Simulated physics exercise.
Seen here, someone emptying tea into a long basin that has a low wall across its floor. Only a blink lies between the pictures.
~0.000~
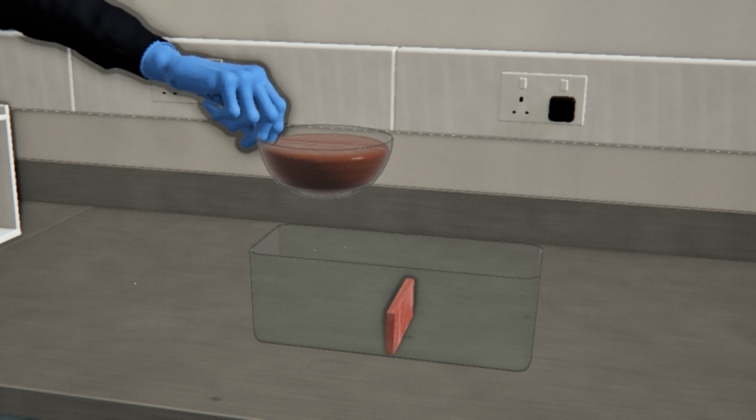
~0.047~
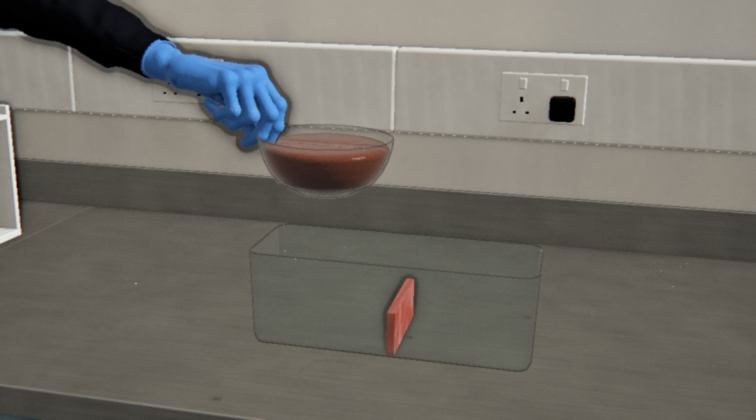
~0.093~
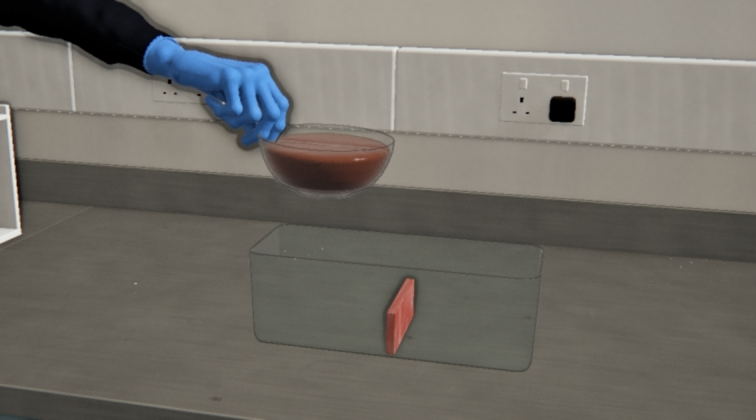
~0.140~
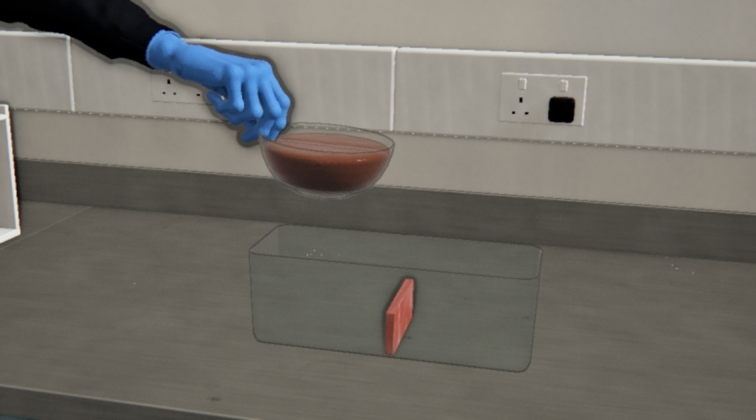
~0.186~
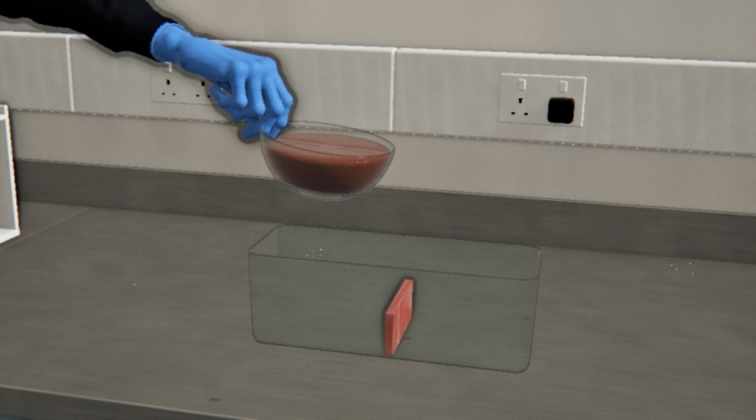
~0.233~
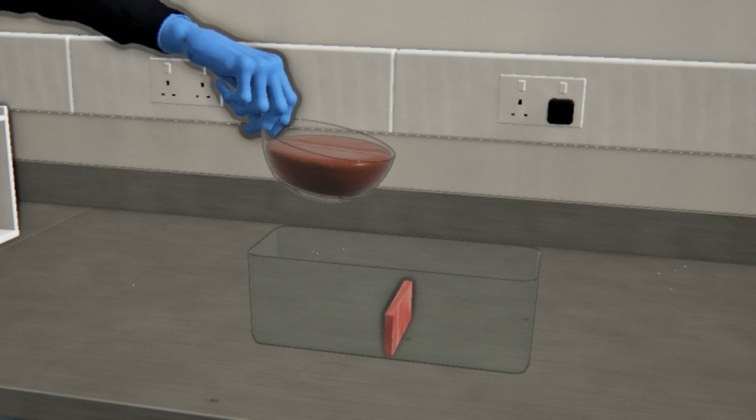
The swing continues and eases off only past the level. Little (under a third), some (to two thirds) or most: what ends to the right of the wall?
The share right of the wall is more than two thirds.
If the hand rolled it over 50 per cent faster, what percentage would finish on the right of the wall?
Roughly 65 in a hundred.
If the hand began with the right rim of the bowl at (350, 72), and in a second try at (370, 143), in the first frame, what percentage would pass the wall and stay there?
Near 55 % and 55 %.
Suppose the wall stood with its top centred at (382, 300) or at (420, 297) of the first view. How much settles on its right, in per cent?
Near 85 % and 55 %.
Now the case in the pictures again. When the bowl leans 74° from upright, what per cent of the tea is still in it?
Some 25 per cent.
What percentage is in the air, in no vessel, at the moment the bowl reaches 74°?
Some 35 per cent.
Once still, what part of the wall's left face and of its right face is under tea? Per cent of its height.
Left: 10 %. Right: 60 %.
A moment on, the bowl is tipped part way and 27 per cent is still to pour, 1 is left of the wall and 38 right of it.
Next, the bowl is tipped right over and 0 per cent is still to pour, 21 is left of the wall and 76 right of it.
Then the bowl is tipped right over and 0 per cent is still to pour, 21 is left of the wall and 76 right of it.
Later the bowl is tipped right over and 0 per cent is still to pour, 21 is left of the wall and 76 right of it.
At rest 21 per cent lies left of the wall, 76 right of it and 3 outside.
